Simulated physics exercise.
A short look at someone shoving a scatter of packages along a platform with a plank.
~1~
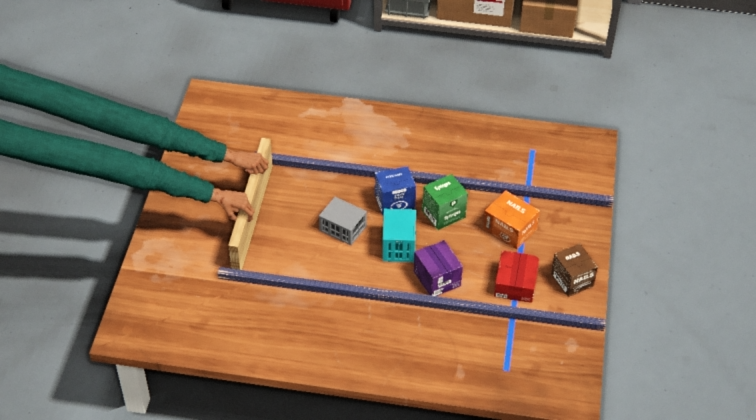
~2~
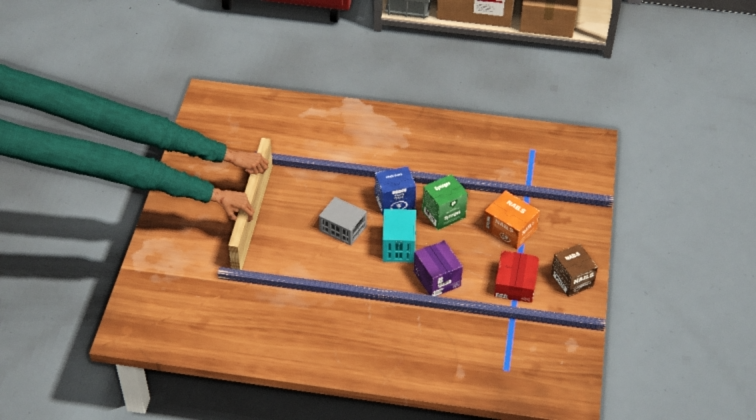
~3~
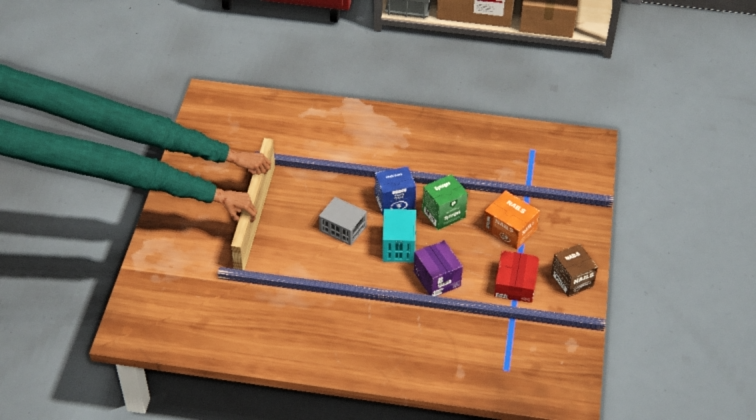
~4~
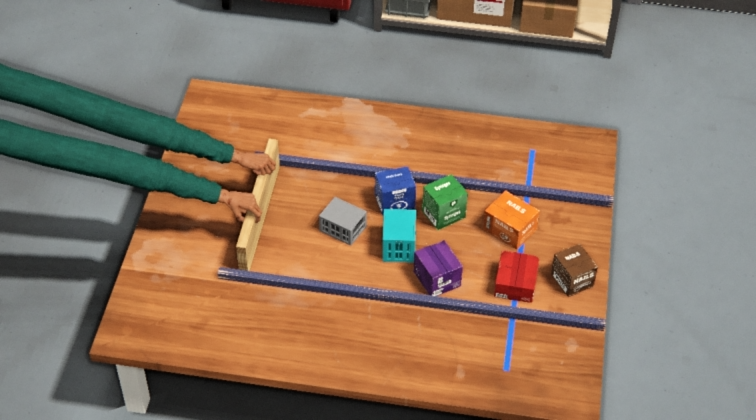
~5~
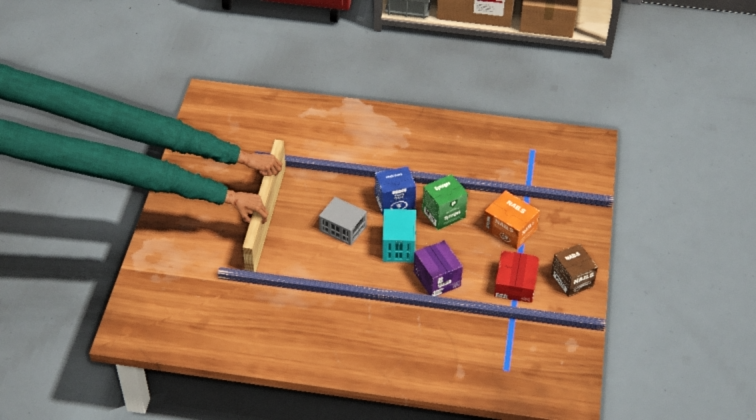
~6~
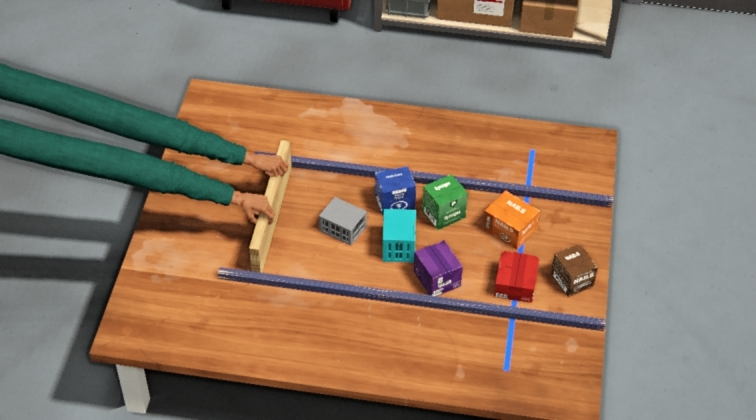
Wooden plank sliding slightly right along a tabletop, pushed by two green-sleeved hands, while scattered coloured boxes sit still between rails.
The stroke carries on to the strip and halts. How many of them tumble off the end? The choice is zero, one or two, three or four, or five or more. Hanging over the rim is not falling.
The number that fall off is one or two.
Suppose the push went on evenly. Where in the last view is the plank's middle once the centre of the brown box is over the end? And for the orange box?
At (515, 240) for the brown box; at (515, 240) for the orange box.
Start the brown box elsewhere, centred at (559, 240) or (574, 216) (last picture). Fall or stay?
The brown box is lost; holds on.
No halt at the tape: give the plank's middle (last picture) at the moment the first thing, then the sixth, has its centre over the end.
Near (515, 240) and (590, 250).
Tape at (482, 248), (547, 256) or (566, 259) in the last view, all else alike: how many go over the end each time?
The counts: 0, 2 and 4.
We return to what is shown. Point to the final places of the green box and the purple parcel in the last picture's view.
Near (579, 222) and (533, 289).
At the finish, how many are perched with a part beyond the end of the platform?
It comes to 0.
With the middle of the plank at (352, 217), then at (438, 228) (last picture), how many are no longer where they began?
By then 2, and 6.
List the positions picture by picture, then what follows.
The first frame shows brown box (574, 270); red parcel (517, 277); orange box (511, 220); plank (252, 204); tape (521, 253).
The second frame shows red parcel (517, 277); plank (252, 204).
The third frame shows orange box (511, 220); grey crate (343, 221).
The fourth frame shows brown box (574, 270); turquoise crate (399, 236).
The fifth frame shows red parcel (517, 277); blue box (395, 191).
The sixth frame shows brown box (574, 270); red parcel (517, 277); orange box (511, 220); plank (271, 207); tape (521, 253).
A little later, none off yet; brown box at rest near (574, 270); red parcel at rest near (517, 277); orange box at rest near (511, 220).
When it is over, the number that fall off is one or two; down, orange box and brown box.
